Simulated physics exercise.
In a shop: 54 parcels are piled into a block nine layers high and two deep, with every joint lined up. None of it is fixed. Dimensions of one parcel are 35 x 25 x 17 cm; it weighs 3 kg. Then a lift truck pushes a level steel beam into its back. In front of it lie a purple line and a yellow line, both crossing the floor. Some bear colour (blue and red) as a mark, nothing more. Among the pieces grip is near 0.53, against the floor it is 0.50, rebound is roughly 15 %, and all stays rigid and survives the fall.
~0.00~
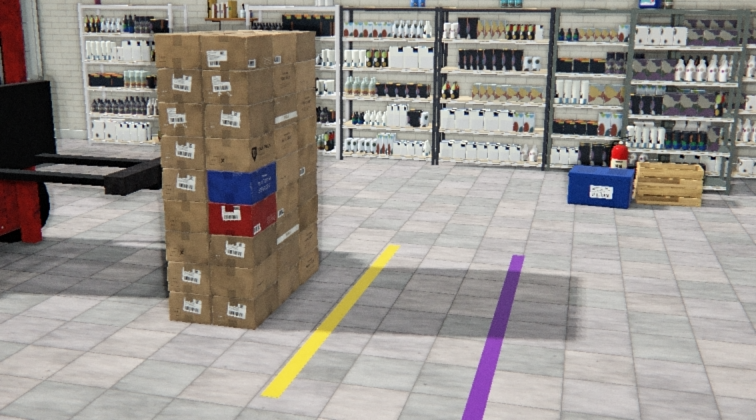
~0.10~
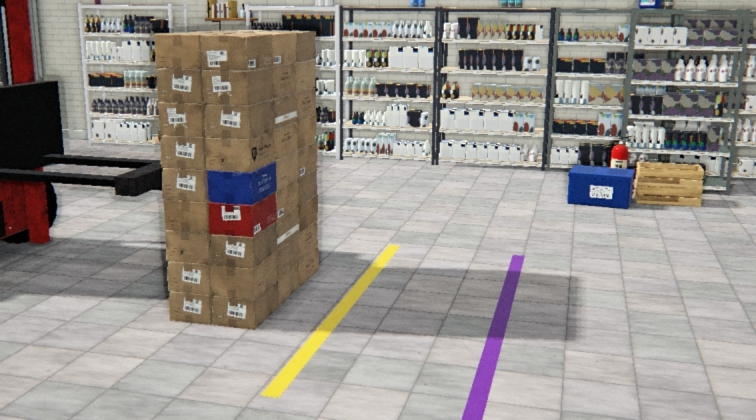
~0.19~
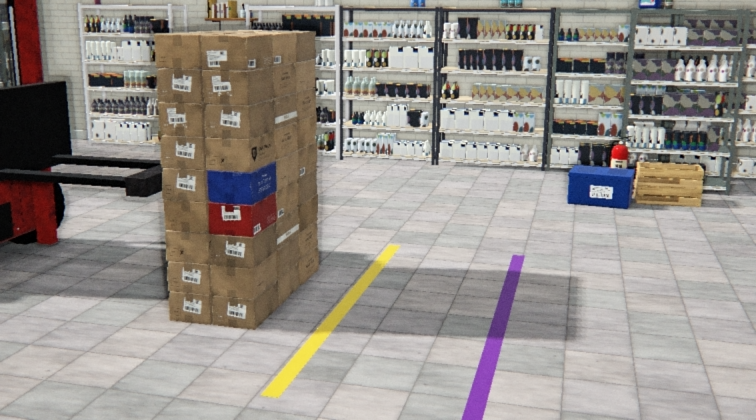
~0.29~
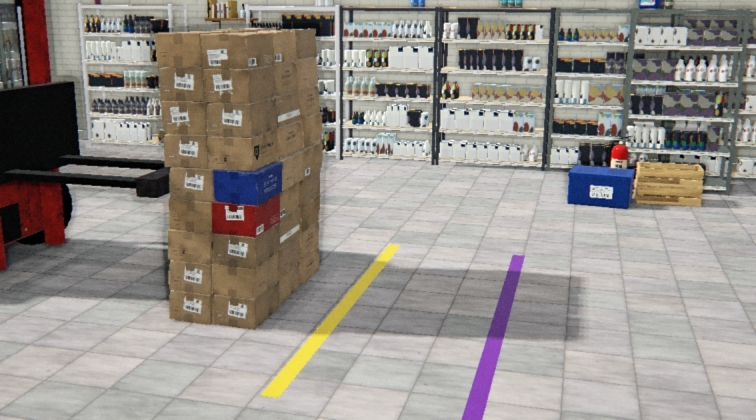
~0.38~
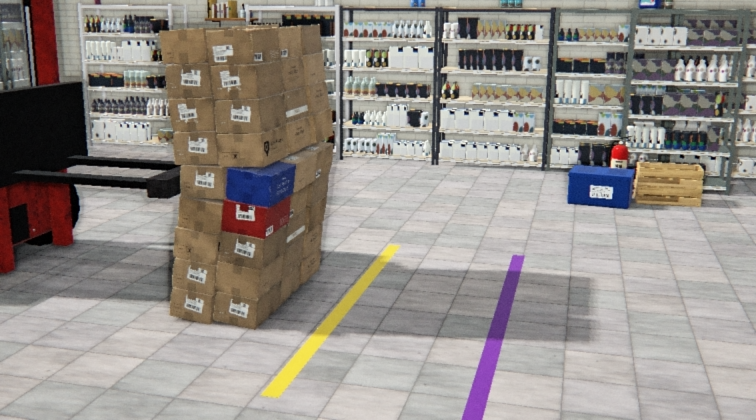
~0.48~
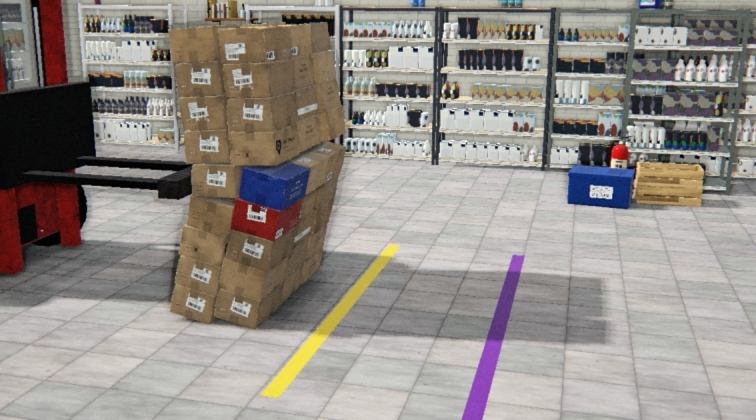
To begin with, a tall block of brown boxes, one blue and one red among them, stands straight beside yellow and purple floor lines as forklift arms approach from the left. The arms press into the boxes, shifting the middle ones rightward, and then the whole stack leans right.
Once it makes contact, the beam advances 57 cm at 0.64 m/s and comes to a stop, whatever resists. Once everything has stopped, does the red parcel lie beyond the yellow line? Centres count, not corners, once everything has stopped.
I expect it to move over the line.
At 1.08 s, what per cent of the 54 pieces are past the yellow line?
It's 45 percent at that point.
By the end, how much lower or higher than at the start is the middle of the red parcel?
Looks like it winds up about 45 centimetres lower.
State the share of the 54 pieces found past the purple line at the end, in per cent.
Close to 30 percent.
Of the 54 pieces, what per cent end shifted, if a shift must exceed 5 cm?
I count 85 % as shifted.
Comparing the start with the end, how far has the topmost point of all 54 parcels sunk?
Lower by close to 80 cm.
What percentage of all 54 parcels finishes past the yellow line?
About 65% of them.
By 0.74 s, none of the 54 parcels past the yellow line, 54 disturbed; red parcel tilted 27°; blue parcel tilted 26°.
By 1.08 s, 24 of the 54 parcels past the yellow line; red parcel tilted 66°, 28 cm lower; blue parcel tilted 66°, 40 cm lower.
By 1.62 s, 36 of the 54 parcels past the yellow line; red parcel on its side; blue parcel on its side.
When it is over (3.3 s), 36 of the 54 parcels past the yellow line; red parcel on its side; blue parcel on its side. In pixels of the last frame, middles, red parcel near (395, 313), blue parcel near (434, 318).
